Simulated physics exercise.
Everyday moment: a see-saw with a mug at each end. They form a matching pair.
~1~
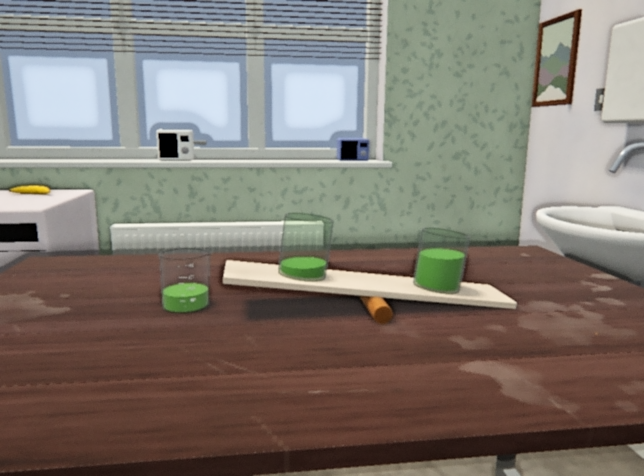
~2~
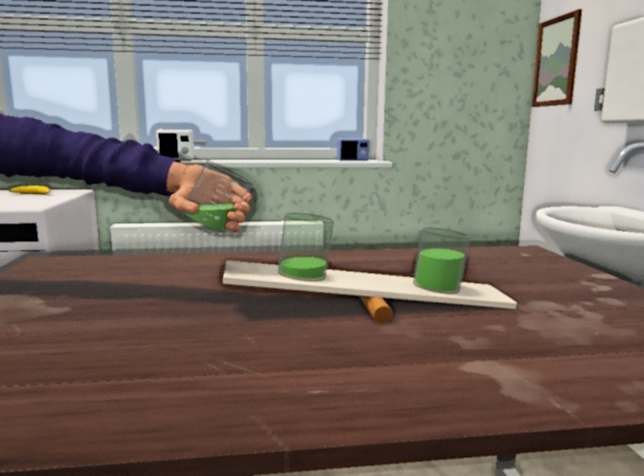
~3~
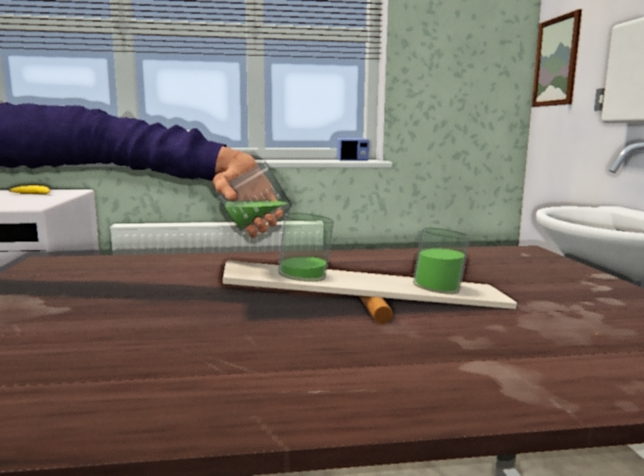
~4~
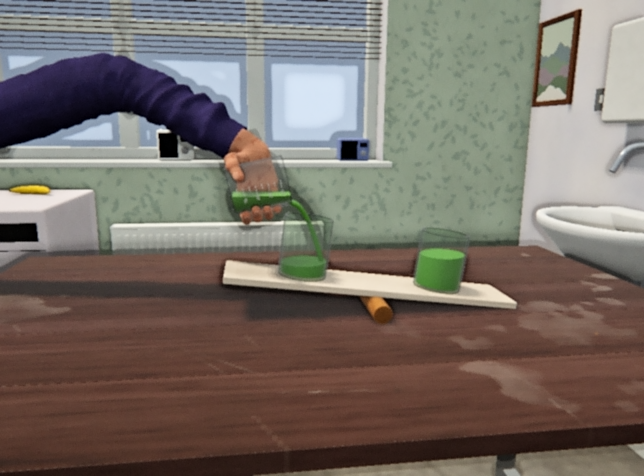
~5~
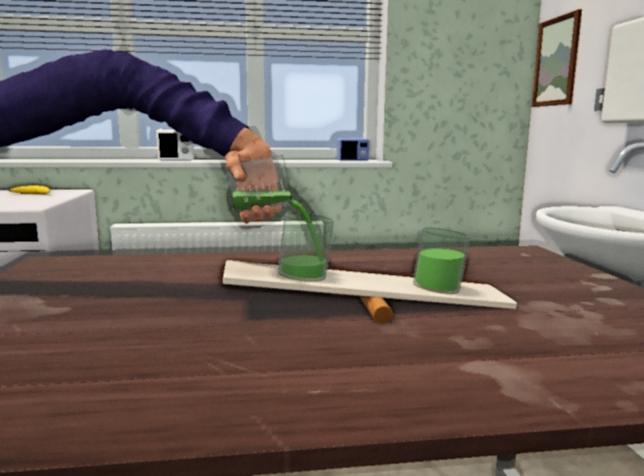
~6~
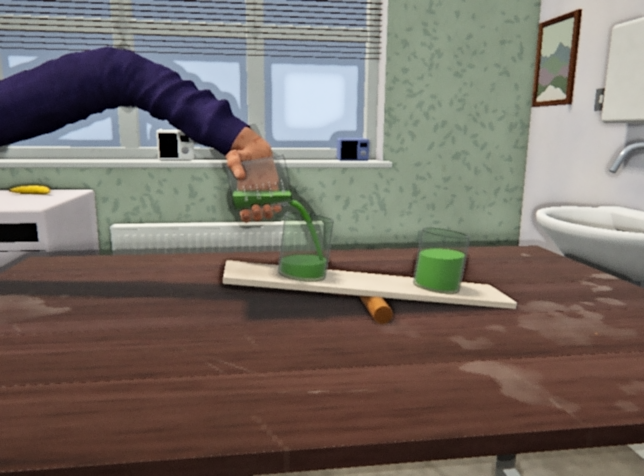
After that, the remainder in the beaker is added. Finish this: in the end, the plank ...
In the end, the plank has not moved.
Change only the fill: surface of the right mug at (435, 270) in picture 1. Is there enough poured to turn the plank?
Result after the pour: It reverses its tilt.
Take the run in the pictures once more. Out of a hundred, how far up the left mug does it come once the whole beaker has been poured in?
Around 40 in a hundred.
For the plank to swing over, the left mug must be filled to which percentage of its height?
Close to 55 %.
A moment on, the left mug is about a third full; the plank leans as before.
When it is over, the left mug is about a third full; the plank leans as before.
